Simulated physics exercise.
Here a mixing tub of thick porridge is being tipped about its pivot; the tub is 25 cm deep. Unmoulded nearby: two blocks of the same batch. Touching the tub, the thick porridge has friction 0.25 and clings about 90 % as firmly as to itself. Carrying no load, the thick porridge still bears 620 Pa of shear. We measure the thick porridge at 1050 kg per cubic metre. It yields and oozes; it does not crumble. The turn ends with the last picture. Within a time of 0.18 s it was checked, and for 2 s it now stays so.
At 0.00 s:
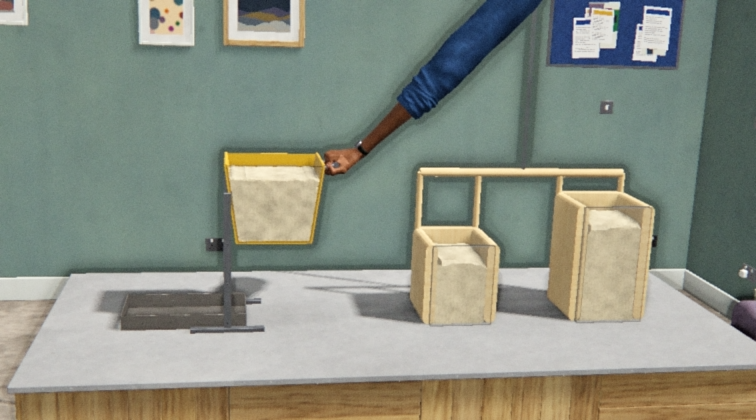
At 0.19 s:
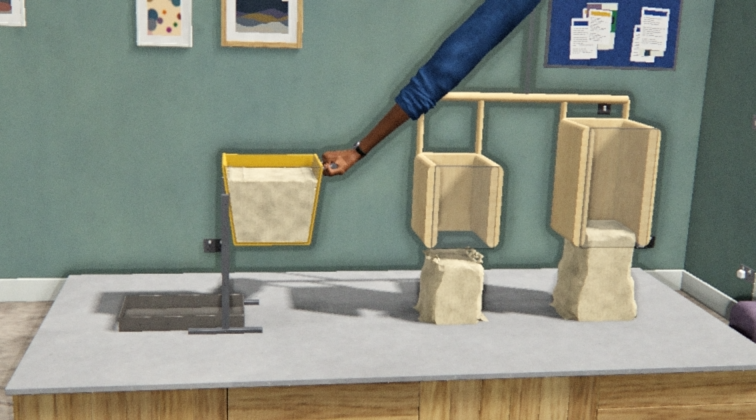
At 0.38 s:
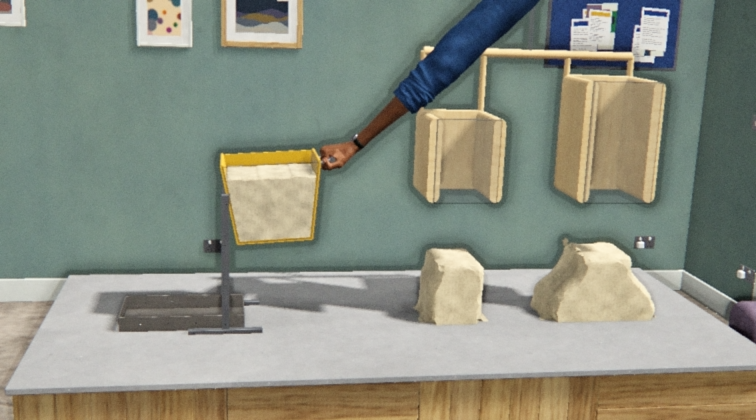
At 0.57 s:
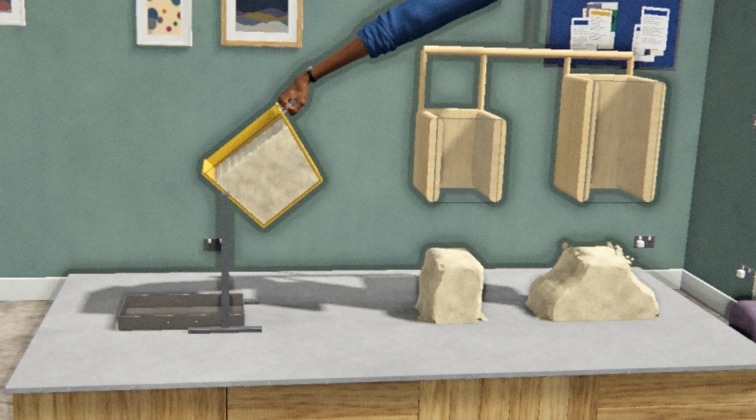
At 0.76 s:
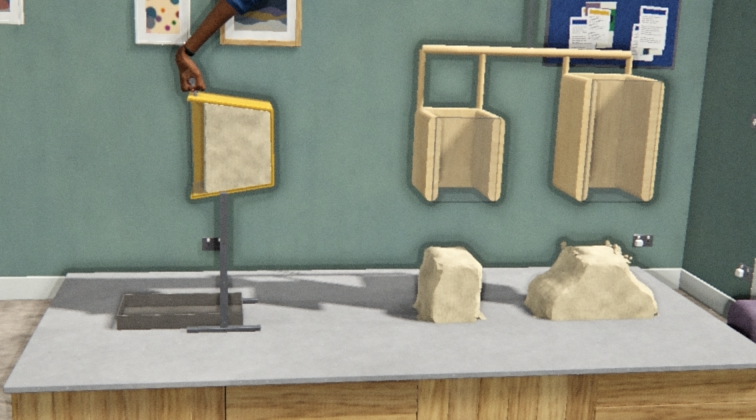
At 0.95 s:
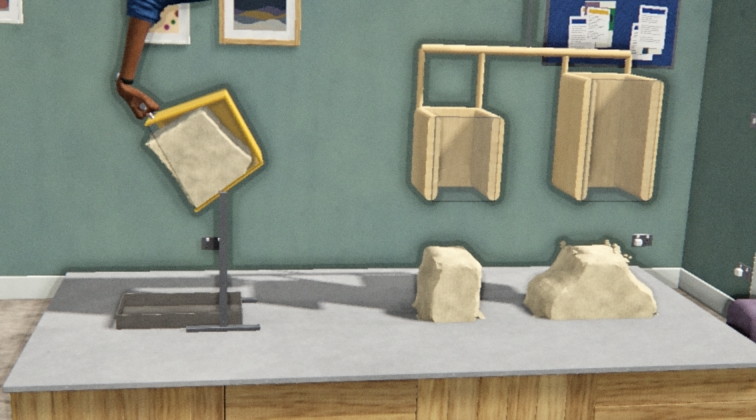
A hand gripped a yellow-rimmed tub while two moulds rose off pale blocks to the right, the taller block slumping wide, then swung the tub leftward past its side, leaving the thick porridge partly out.
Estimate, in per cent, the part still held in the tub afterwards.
The part still in the tub is about 0 %.
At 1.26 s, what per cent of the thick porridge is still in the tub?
Near 0 %.
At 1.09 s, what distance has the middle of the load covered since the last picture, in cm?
About 16 cm.
After 1.09 s, the tub is at 119 degrees and holds 31 %.
After 1.26 s, the tub is at 119 degrees and holds 0 %.
After 1.43 s, the tub is at 119 degrees and holds 0 %.
After 1.60 s, the tub is at 119 degrees and holds 0 %.
After 2.95 s, at the end, the tub is at 119 degrees and holds 0 %.
